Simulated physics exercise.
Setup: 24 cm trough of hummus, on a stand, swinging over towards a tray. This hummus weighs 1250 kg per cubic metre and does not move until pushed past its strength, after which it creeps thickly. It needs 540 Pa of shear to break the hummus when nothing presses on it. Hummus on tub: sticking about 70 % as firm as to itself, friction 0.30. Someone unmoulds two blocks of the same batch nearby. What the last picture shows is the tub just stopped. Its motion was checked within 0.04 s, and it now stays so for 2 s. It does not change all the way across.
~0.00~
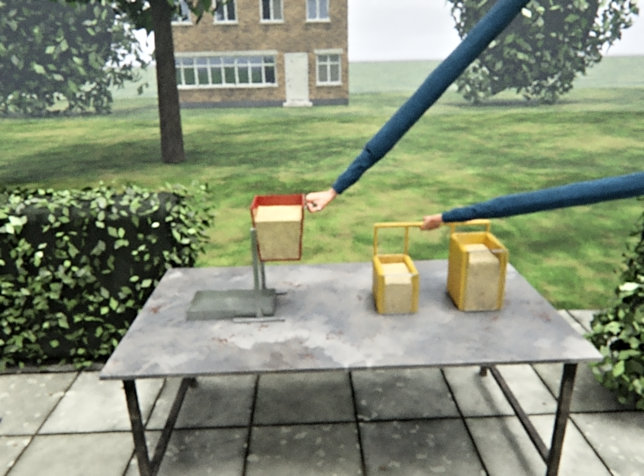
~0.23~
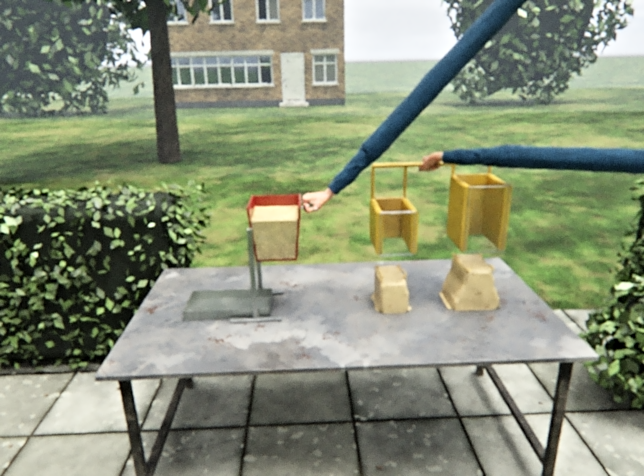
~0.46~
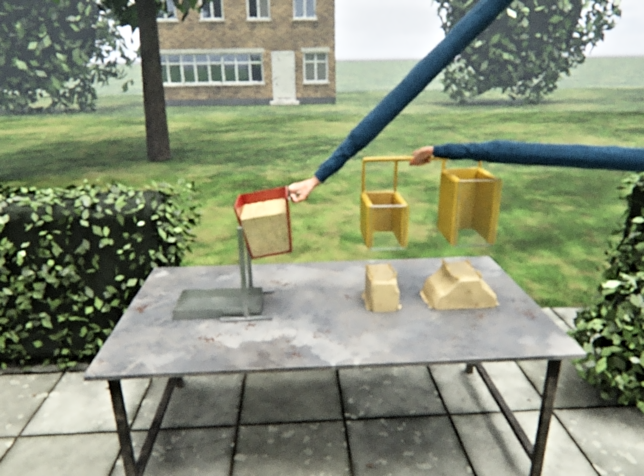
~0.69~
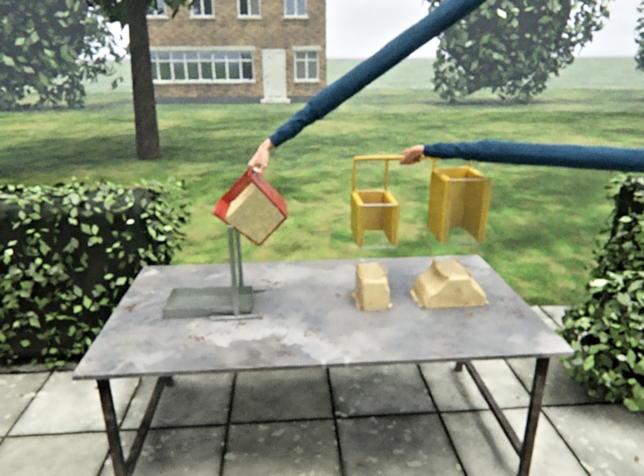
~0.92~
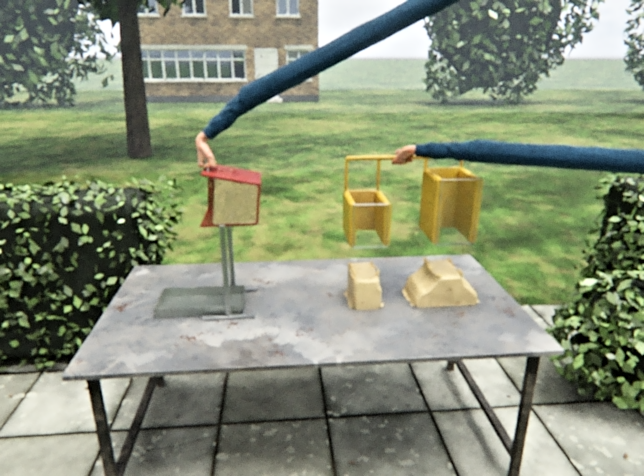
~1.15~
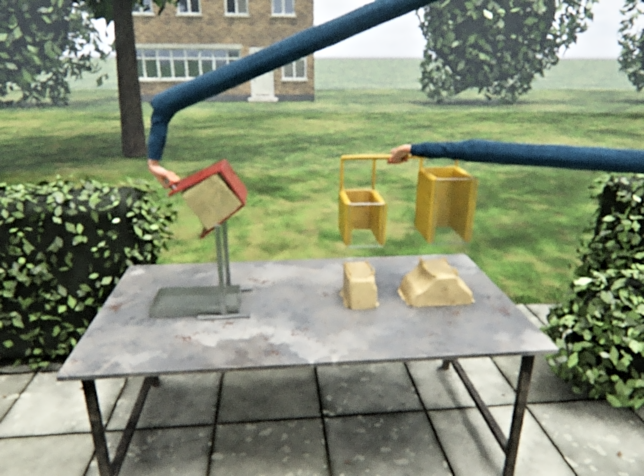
On a patio table before a lawn and brick house, one blue-sleeved arm lifts two joined yellow moulds off two beige blocks, and the right block slumps lower and wider. Another arm then swings a red-rimmed tub of beige hummus over leftward on its stand until it is tilted past its side.
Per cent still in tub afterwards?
Approx. 0 %.
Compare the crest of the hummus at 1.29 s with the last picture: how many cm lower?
Roughly 8 cm.
After 1.29 s, the tub is at 121 degrees and holds 73 %.
After 1.46 s, the tub is at 121 degrees and holds 0 %.
After 1.63 s, the tub is at 121 degrees and holds 0 %.
After 1.80 s, the tub is at 121 degrees and holds 0 %.
After 3.15 s, at the end, the tub is at 121 degrees and holds 0 %.
